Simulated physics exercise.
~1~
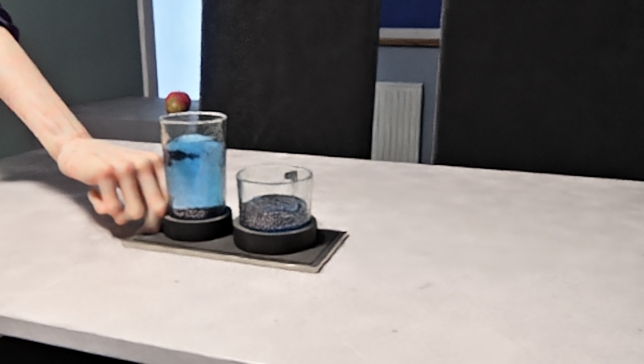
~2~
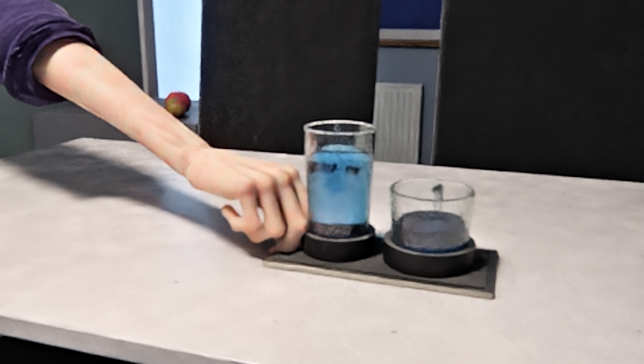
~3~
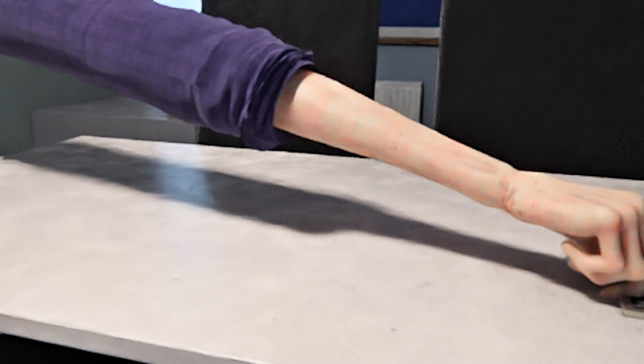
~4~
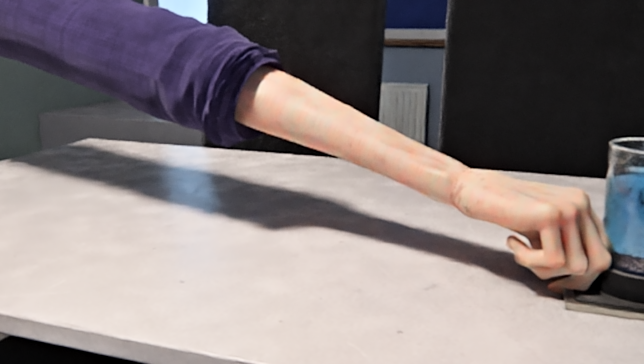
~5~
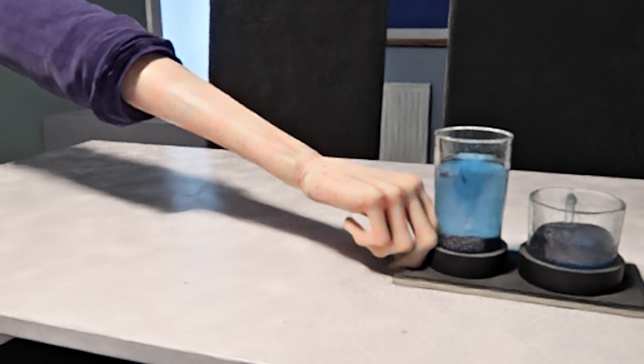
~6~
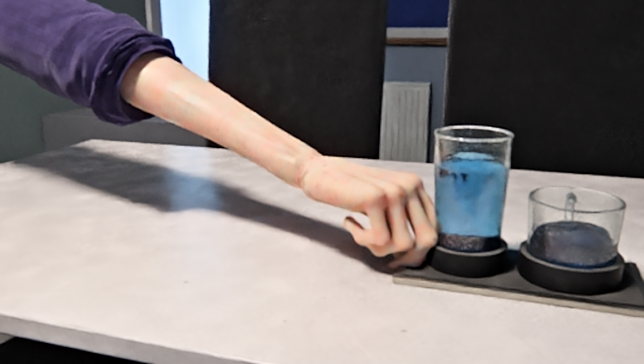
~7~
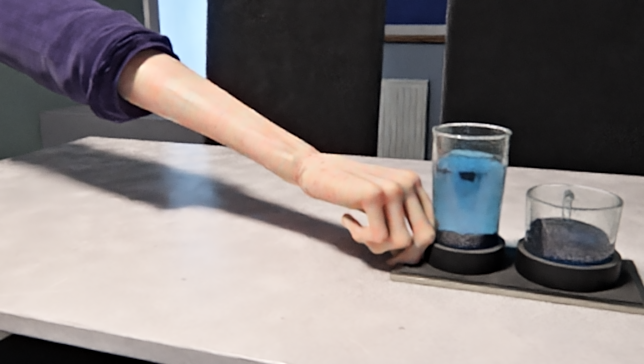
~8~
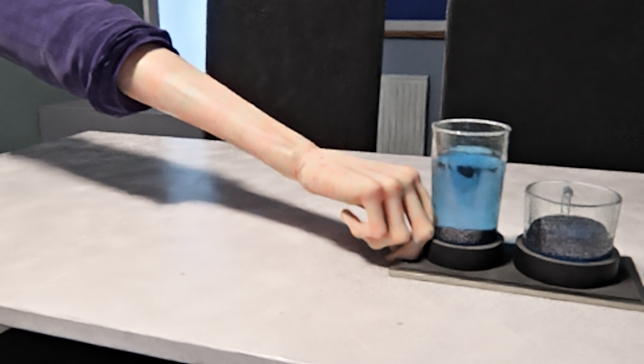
On a pale tabletop with dark chairs behind it, a tray holds a slim glass of blue water on the left and a wider, clear vessel on the right, each in a snug black holder. A hand at the tray's left end, its arm in a rolled purple sleeve, pushes it to the right. The tray travels so far that both vessels leave the view. The hand then draws it back left, bringing the slim glass and then its neighbour into sight. The tray halts right of centre, with both vessels upright and the hand still against its end.
